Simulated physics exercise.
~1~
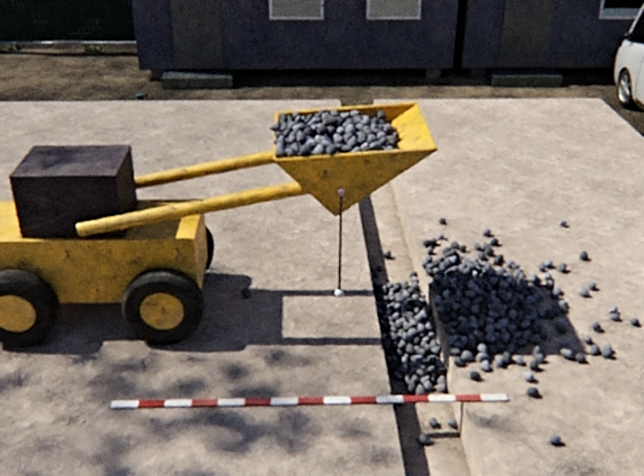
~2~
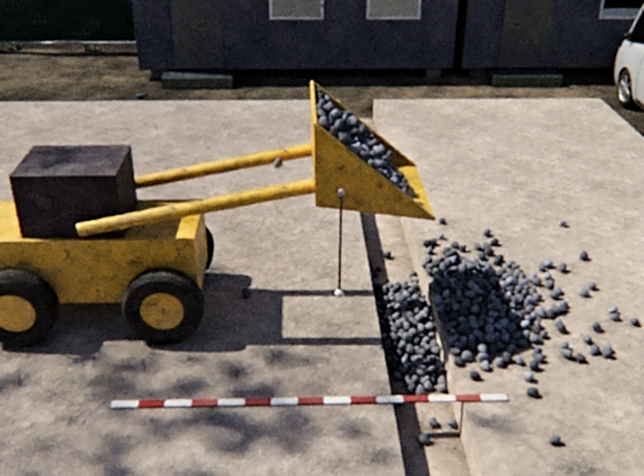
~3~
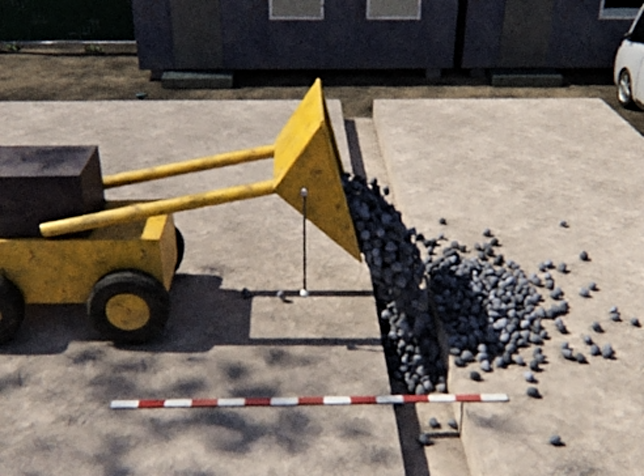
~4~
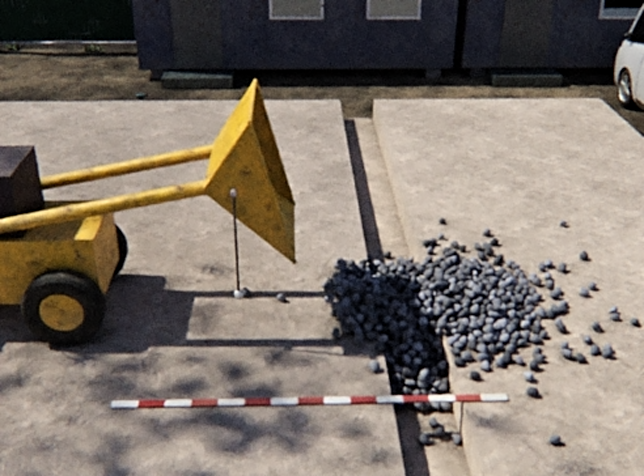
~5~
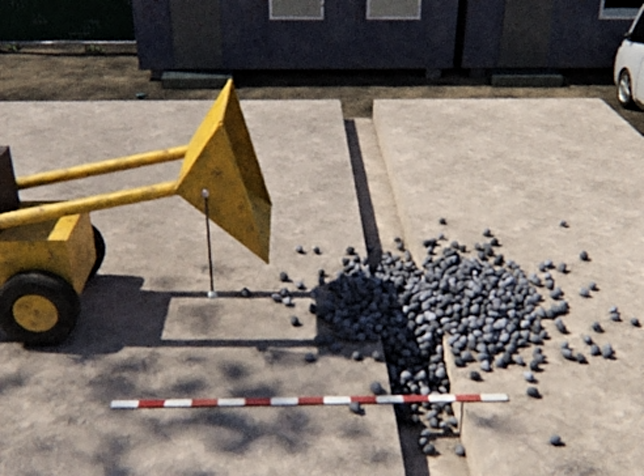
A yellow loader tips dark stones over a trench while backing left, leaving them heaped across it.
